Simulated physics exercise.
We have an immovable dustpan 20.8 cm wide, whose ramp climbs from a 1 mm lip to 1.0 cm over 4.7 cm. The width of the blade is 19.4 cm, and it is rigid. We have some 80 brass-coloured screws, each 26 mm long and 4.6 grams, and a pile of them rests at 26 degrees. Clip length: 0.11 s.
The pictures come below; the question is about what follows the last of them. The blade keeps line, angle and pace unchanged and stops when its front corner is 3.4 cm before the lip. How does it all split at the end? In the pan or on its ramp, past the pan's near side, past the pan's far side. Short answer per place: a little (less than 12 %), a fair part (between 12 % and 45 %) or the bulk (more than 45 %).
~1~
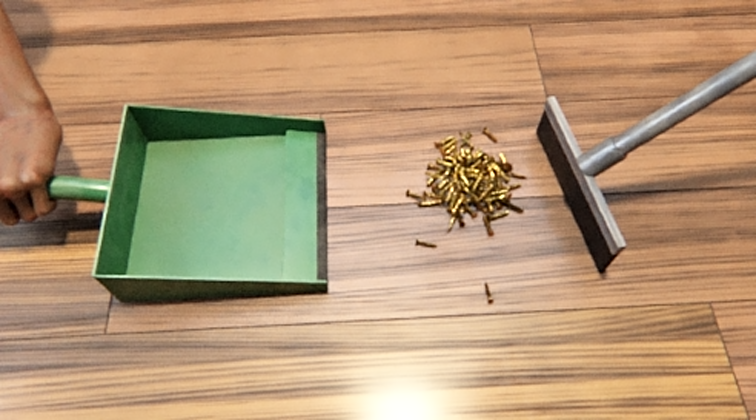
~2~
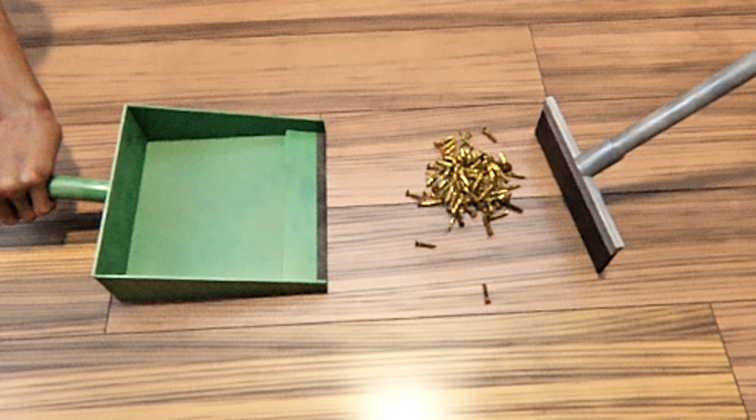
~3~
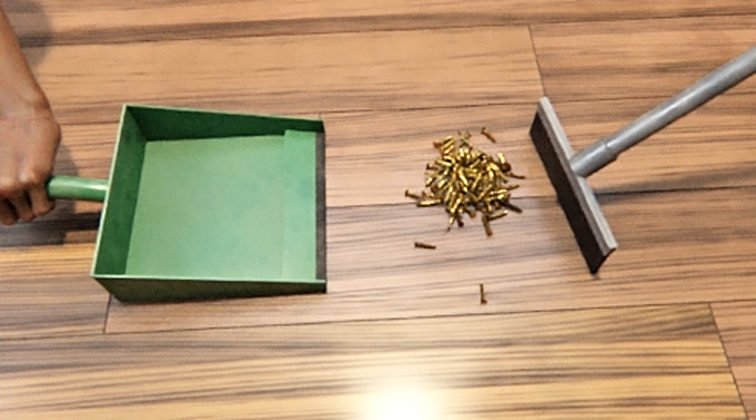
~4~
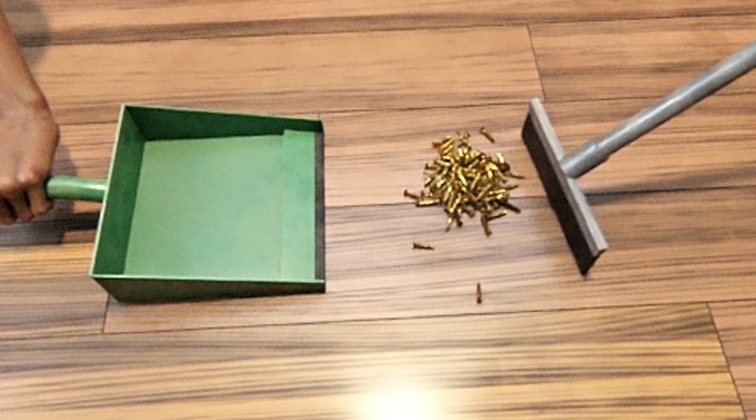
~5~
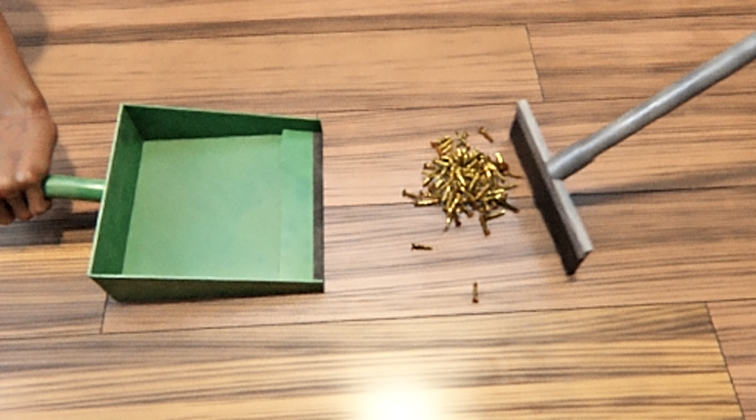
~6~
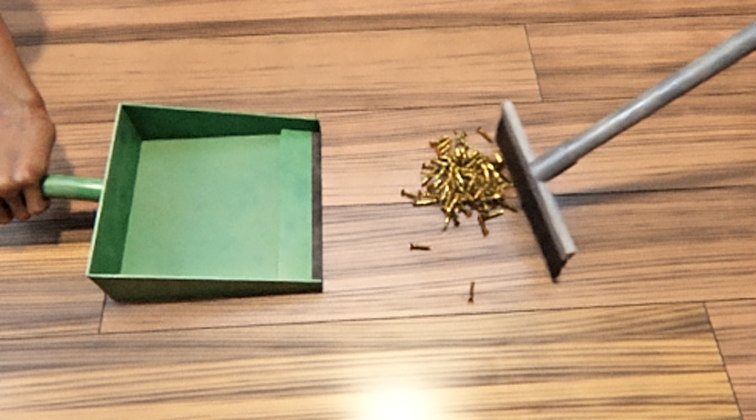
In the pan or on its ramp - a fair part, past the pan's near side - a little, past the pan's far side - a little.
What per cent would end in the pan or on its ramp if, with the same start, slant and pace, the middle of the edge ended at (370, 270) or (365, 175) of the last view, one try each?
I'd expect around 25 percent, then around 20 percent.
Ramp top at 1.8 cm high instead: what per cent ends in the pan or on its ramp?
Then around 30 percent, ramp counted.
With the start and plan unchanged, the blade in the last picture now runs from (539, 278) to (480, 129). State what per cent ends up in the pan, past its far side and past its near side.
Final per cent - pan 65, far 0, near 10.
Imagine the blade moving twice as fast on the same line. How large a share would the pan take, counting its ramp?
Then around 80 per cent.
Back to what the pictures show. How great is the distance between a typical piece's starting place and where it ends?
Roughly 18 cm.
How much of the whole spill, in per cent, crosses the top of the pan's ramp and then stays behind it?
Near 0 per cent, I'd say.
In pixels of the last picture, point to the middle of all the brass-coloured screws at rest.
Somewhere around (327, 206) in the final frame.
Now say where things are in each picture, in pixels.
Blade from (617, 248) to (550, 106), moved 0.0 cm, 0 of the pieces shifted so far; middle of the pieces at (474, 185); pan at (214, 211), in the first frame.
Blade from (615, 249) to (548, 106), moved 0.2 cm, 0 of the pieces shifted so far; middle of the pieces at (474, 185), in the second frame.
Blade from (609, 249) to (542, 107), moved 0.8 cm, 1 of the pieces shifted so far; middle of the pieces at (473, 185), in the third frame.
Blade from (599, 250) to (533, 108), moved 1.7 cm, 1 of the pieces shifted so far; middle of the pieces at (472, 184), in the fourth frame.
Blade from (584, 252) to (521, 109), moved 3.0 cm, 2 of the pieces shifted so far; middle of the pieces at (470, 184), in the fifth frame.
Blade from (567, 254) to (506, 111), moved 4.6 cm, 3 of the pieces shifted so far; middle of the pieces at (469, 184); pan at (209, 211), in the sixth frame.
Then, 0.14 s after the last picture, middle of the blade 13 cm from the lip; 0 % over the lip, far side 0 %, near side 0 %.
Then, 0.22 s after the last picture, middle of the blade 7 cm from the lip; 0 % over the lip, far side 5 %, near side 0 %.
Then, 0.45 s after the last picture, middle of the blade 5 cm from the lip; 35 % over the lip, far side 5 %, near side 0 %.
In the end, pan 30 %, near side 0 %, far side 0 %, in front of the lip or behind the blade 65 %.
